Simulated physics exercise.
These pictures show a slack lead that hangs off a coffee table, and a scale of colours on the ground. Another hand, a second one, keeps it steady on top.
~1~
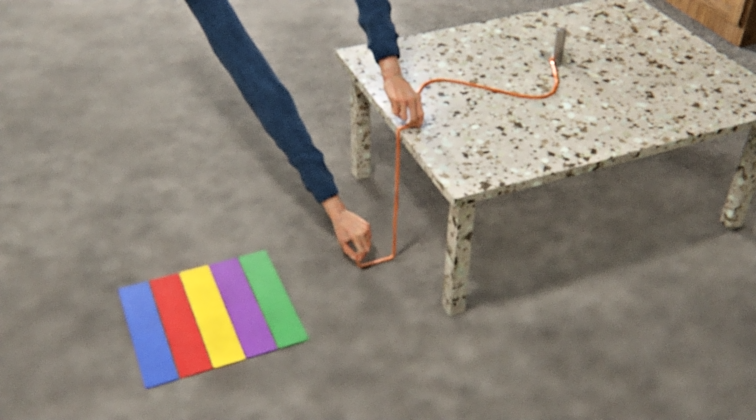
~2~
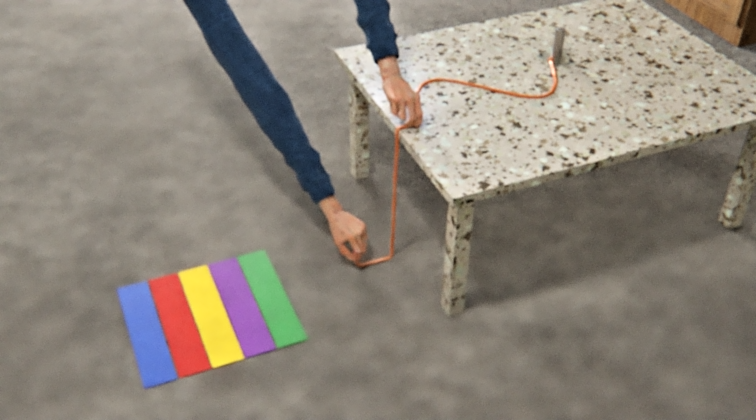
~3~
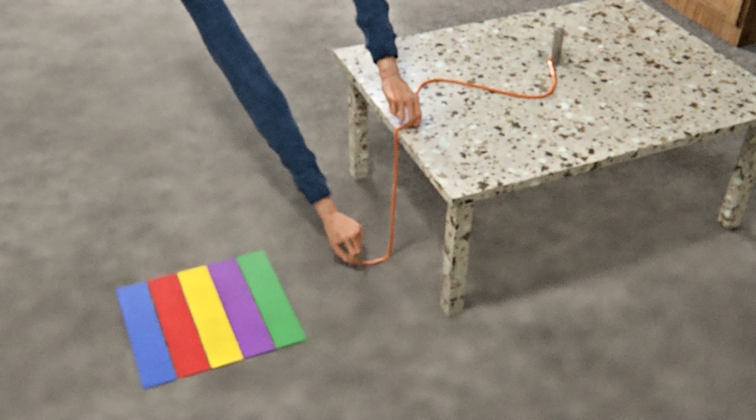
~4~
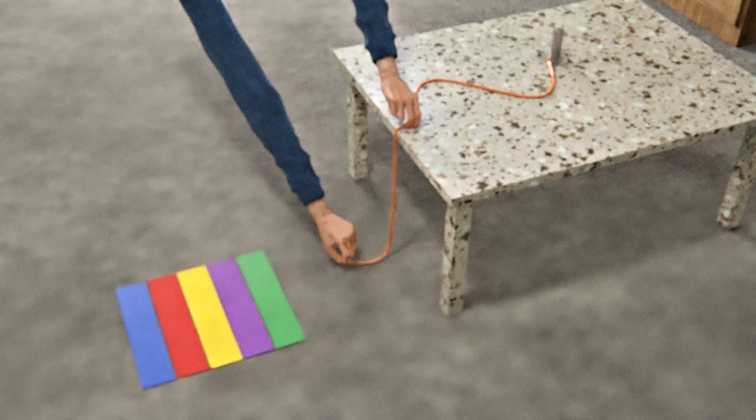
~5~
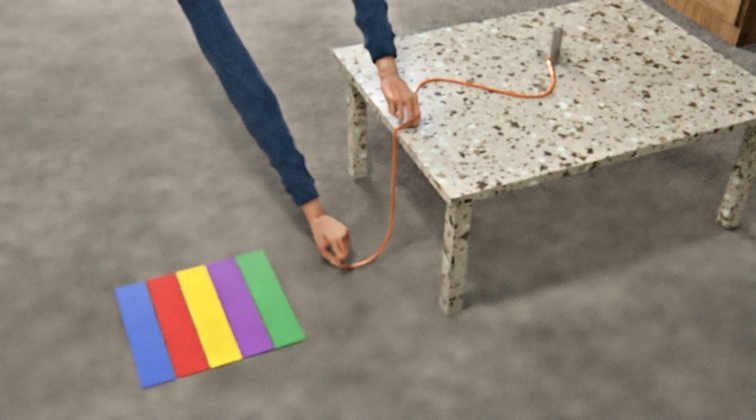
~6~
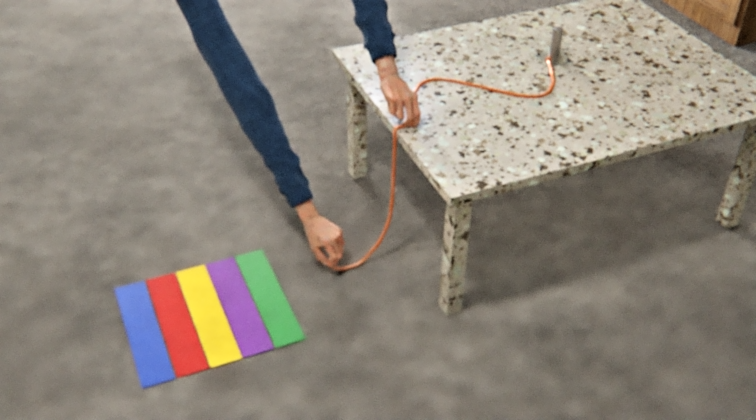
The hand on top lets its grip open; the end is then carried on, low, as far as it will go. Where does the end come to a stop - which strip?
On the blue strip.
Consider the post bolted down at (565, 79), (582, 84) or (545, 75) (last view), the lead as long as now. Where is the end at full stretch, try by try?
About (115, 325), then (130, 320), then (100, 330).
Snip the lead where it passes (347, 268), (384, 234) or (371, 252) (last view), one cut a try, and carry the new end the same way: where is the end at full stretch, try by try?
Roughly (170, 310), (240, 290), (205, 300).
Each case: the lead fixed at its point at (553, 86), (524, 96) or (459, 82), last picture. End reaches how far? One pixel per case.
Roughly (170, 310), (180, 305) and (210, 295).
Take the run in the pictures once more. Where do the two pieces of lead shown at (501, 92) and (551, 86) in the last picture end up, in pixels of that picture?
(456, 92) for the first, (505, 74) for the second.
Early on, end near (199, 300); over yellow.
Midway, end near (158, 312); over red.
At the end of the slack, end near (135, 318); over blue. It gets as far as the blue strip.
